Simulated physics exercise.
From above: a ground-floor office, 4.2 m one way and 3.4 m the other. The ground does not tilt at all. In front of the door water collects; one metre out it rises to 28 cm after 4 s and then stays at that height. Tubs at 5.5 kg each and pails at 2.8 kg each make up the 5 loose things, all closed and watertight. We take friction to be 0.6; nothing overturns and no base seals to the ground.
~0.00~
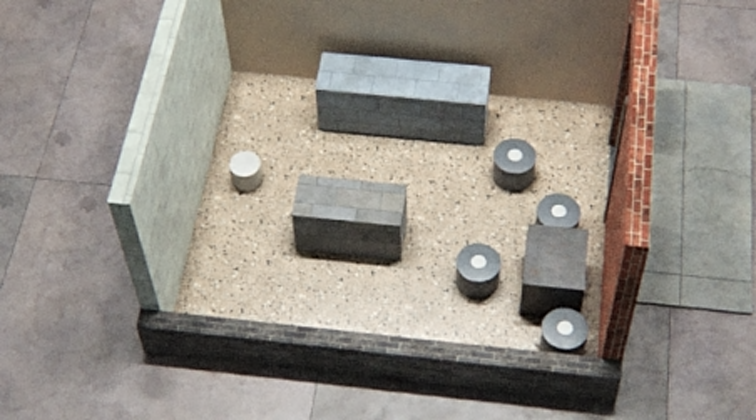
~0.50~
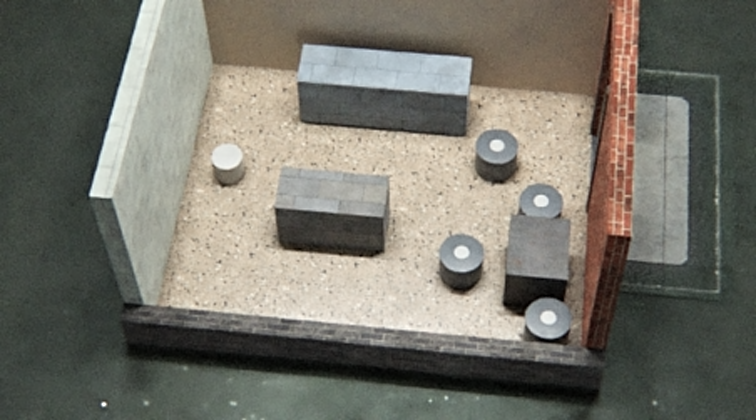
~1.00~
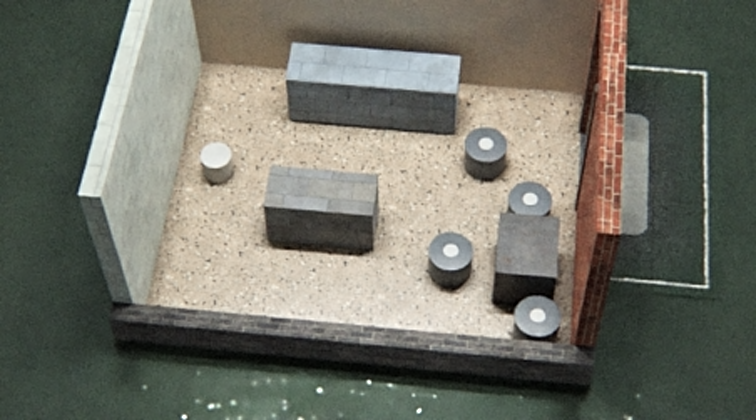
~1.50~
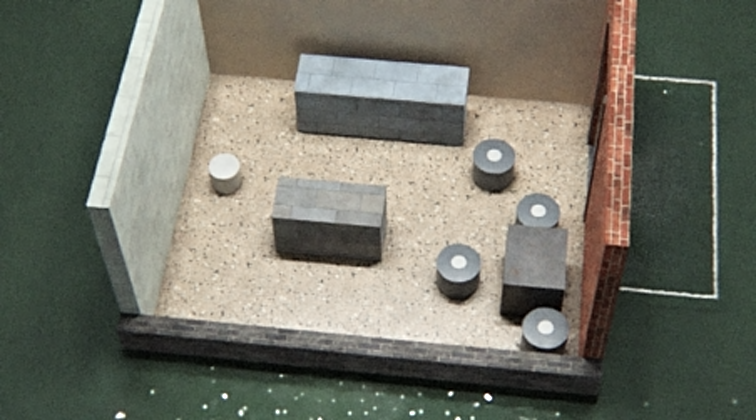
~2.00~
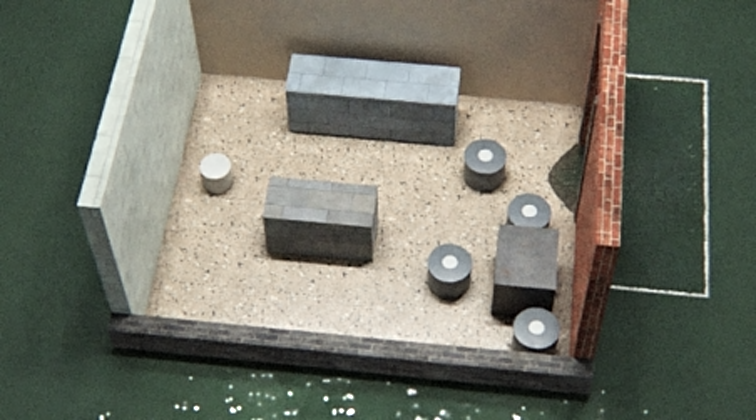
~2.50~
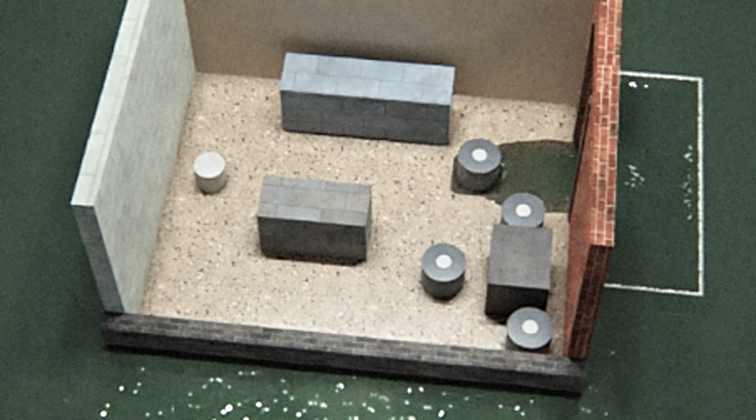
Ground-floor office seen from above, dark green water surrounding the walls, then spreading inside from the right across the speckled floor.
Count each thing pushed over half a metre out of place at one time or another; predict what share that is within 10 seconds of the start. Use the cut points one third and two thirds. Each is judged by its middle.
It falls from one third to two thirds.
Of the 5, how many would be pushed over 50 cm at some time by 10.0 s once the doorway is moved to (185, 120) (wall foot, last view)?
Then the count would be 3.
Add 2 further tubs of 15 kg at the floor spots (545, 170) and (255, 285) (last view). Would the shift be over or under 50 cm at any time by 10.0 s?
First one exceeds it, second one stays within it.
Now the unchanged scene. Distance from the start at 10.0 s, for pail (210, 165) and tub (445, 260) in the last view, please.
Net displacement, in order: 100 cm; 10 cm.
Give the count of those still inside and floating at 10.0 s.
5 of them.
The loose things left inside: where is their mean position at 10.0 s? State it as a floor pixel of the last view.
At about (377, 253).
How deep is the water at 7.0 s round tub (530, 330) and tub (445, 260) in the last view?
I'd put it at 3 cm and 2 cm respectively.
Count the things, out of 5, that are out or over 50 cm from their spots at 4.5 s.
1.
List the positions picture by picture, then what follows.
In the first picture, a tub at (515, 156), on the bottom; a tub at (479, 262), on the bottom; water covers 0.0 m2; 0 of 5 have shifted.
In the second picture, a tub at (497, 146), on the bottom; a tub at (462, 253), on the bottom; 0.0 m2 under water; 0 of 5 have shifted.
In the third picture, a tub at (486, 144), on the bottom; a tub at (451, 251), on the bottom; 0.0 m2 under water; 0 of 5 have shifted.
In the fourth picture, a tub at (494, 156) rests on the ground; a tub at (459, 263) rests on the ground; 0.0 m2 under water; 0 of 5 have shifted.
In the fifth picture, a tub at (485, 156) rests on the ground; a tub at (450, 263) rests on the ground; 0.2 m2 under water; 0 of 5 have shifted.
In the sixth picture, a tub at (480, 155) rests on the ground; a tub at (444, 262), on the bottom; 0.7 m2 under water; 0 of 5 have shifted.
After 3.5 s 1 of 5 are over 50 cm from their spots; 0 afloat.
After 4.5 s 1 of 5 are over 50 cm from their spots; 0 afloat.
After 7.0 s 2 of 5 are over 50 cm from their spots; 2 afloat.
After 10.0 s 2 of 5 are over 50 cm from their spots, and 2 have been at some point; 5 afloat.
